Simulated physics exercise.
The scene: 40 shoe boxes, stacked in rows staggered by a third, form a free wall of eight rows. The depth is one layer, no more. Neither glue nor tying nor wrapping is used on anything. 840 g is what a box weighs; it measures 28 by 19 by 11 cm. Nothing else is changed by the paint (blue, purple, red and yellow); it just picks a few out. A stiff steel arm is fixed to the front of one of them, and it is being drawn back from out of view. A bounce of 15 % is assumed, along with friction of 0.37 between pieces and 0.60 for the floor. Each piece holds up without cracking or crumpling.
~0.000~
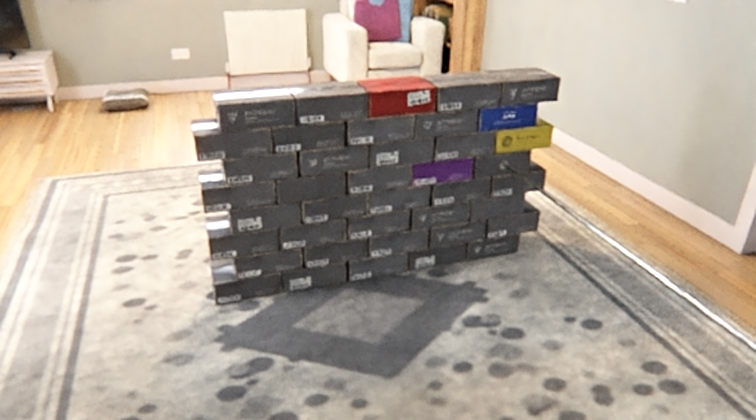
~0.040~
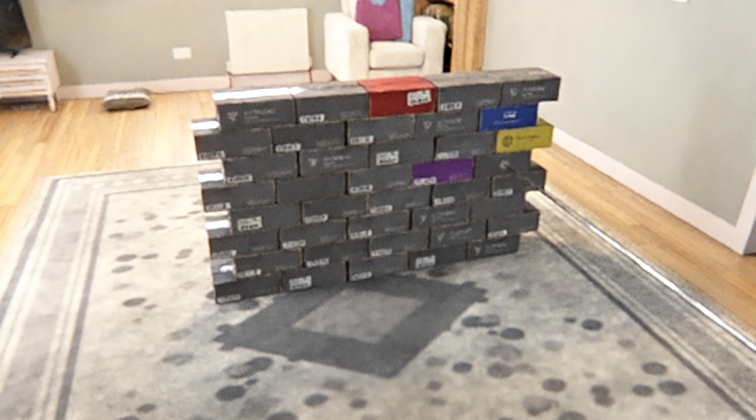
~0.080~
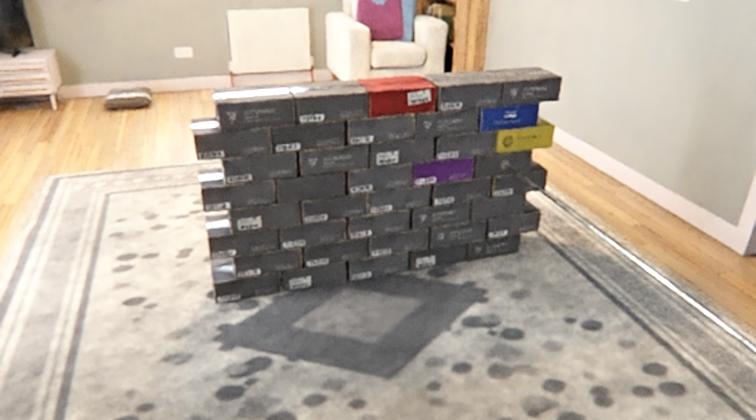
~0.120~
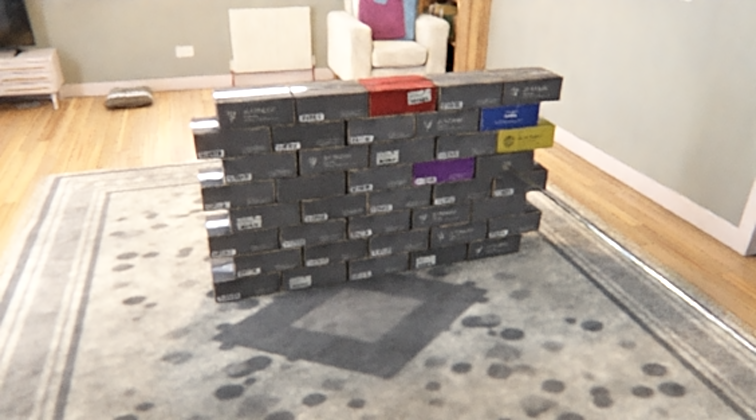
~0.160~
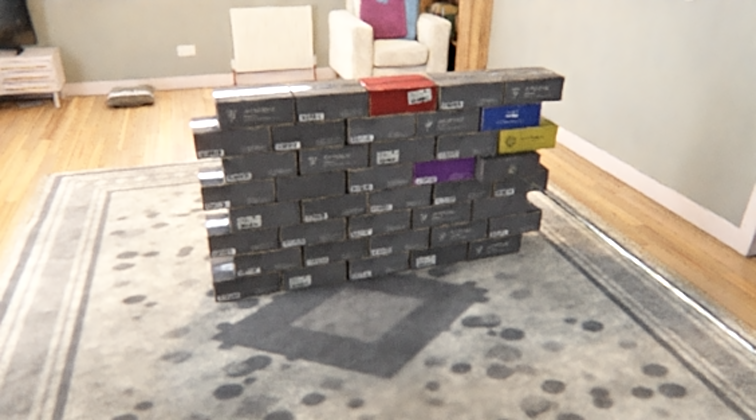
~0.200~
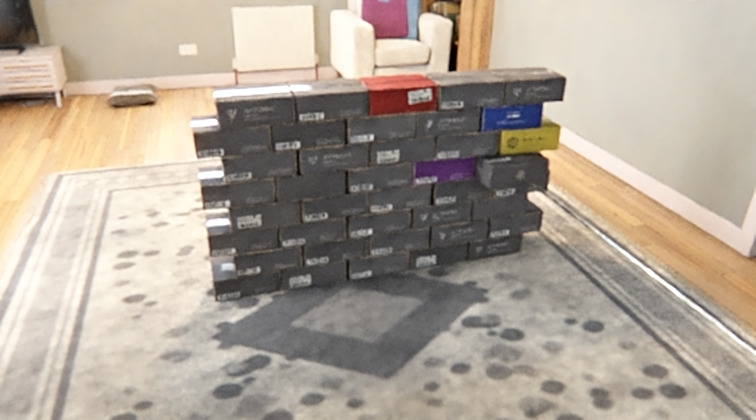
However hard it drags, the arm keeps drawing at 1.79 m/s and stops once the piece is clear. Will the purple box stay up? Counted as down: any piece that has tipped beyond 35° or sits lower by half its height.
Yes.
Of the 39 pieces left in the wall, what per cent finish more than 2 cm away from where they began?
That comes to 15 in a hundred.
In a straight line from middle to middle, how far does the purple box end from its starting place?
Start and end lie near 0 cm apart.
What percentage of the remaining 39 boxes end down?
The share is about 15 in a hundred.
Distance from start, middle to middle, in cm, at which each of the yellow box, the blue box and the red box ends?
Yellow 70 cm, blue 80 cm, red 0 cm.
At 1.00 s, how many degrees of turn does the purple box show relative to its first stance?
About 0 degrees.
After 0.44 s, 1 of the 39 other boxes down; purple box unmoved; yellow box 21° from how it stood, 13 cm lower.
After 1.00 s, 4 of the 39 other boxes down; purple box unmoved; yellow box upside down.
After 2.08 s, 5 of the 39 other boxes down; purple box unmoved; yellow box upside down.
In the end (3.1 s), 5 of the 39 other boxes down; purple box unmoved; yellow box upside down; blue box on its side. From the last view, middles, purple box near (437, 162), yellow box near (529, 284).
